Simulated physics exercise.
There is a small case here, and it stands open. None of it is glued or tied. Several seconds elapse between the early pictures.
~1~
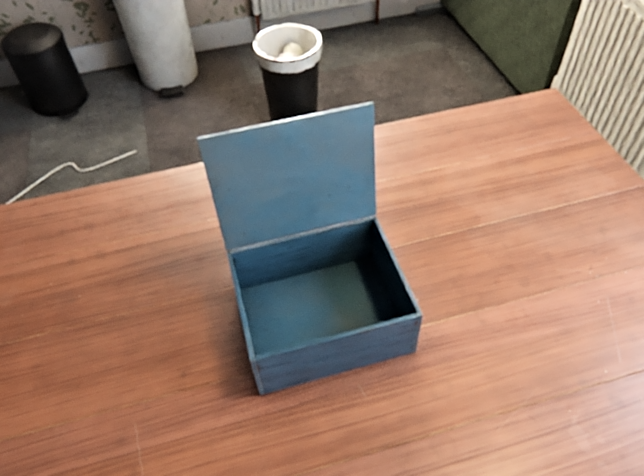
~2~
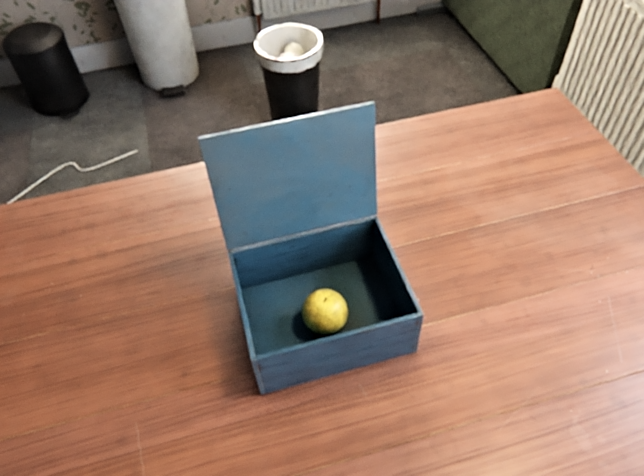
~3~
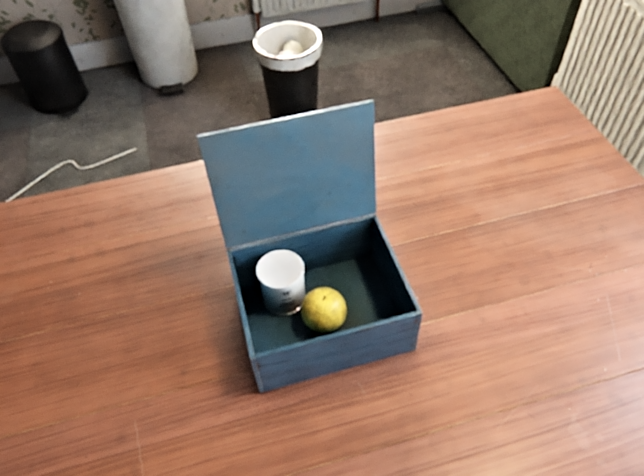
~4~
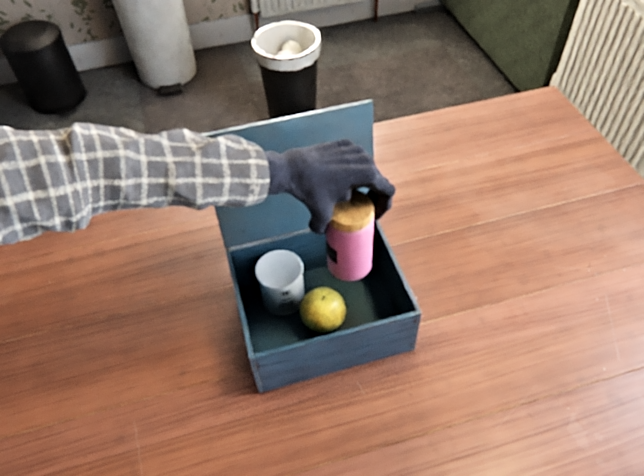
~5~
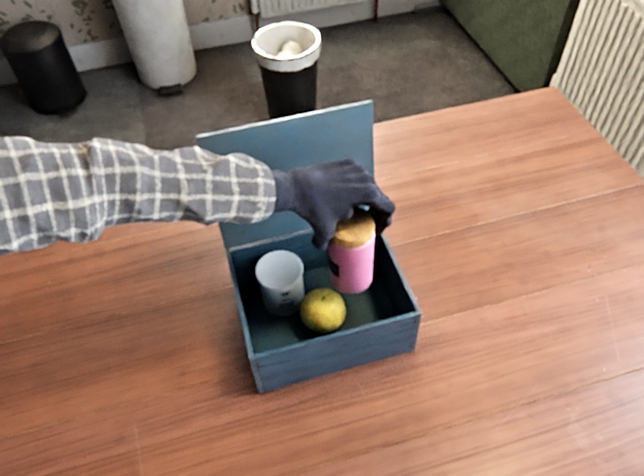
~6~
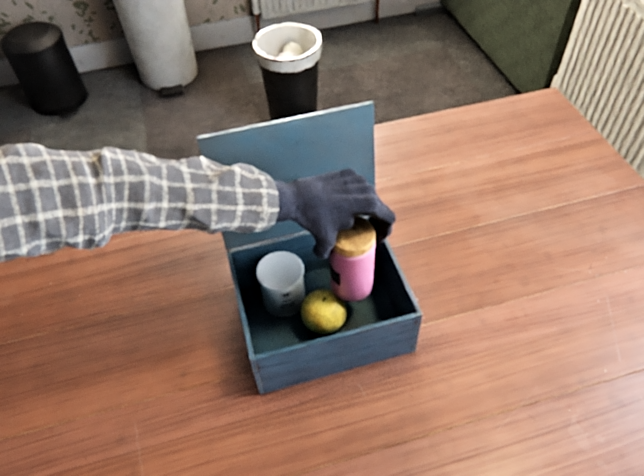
A yellow fruit appears in an open blue case on a wooden table, followed by a white tin to its left; then a gloved hand in a checked sleeve lowers a pink jar into the right side, still gripping it.
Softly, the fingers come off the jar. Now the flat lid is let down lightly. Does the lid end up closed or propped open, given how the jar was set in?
The lid ends up closed.
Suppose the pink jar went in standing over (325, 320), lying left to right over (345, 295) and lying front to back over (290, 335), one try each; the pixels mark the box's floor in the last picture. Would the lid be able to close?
Closed, Closed, Open.
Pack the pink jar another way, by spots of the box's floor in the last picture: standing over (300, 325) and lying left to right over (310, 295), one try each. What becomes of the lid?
With the first packing the lid lowers fully; with the second it is left gaping.
Then, 0.70 s after the last picture, pink jar tipped 65° from how it was near (345, 261); yellow apple rolled a little.
Then, 1.30 s after the last picture, lid 84° above the rim; pink jar on its side near (343, 280); yellow apple rolled about its own width.
Then, 1.70 s after the last picture, lid 48° above the rim; pink jar on its side near (343, 280); yellow apple rolled about its own width.
Then, 1.90 s after the last picture, lid 15° above the rim; pink jar on its side near (343, 280); yellow apple rolled about its own width.
At rest, lid shut; tipped over in the box, pink jar; moved from the start, yellow apple; white tin in place. Seen from the same camera at the end, pink jar near (343, 280).
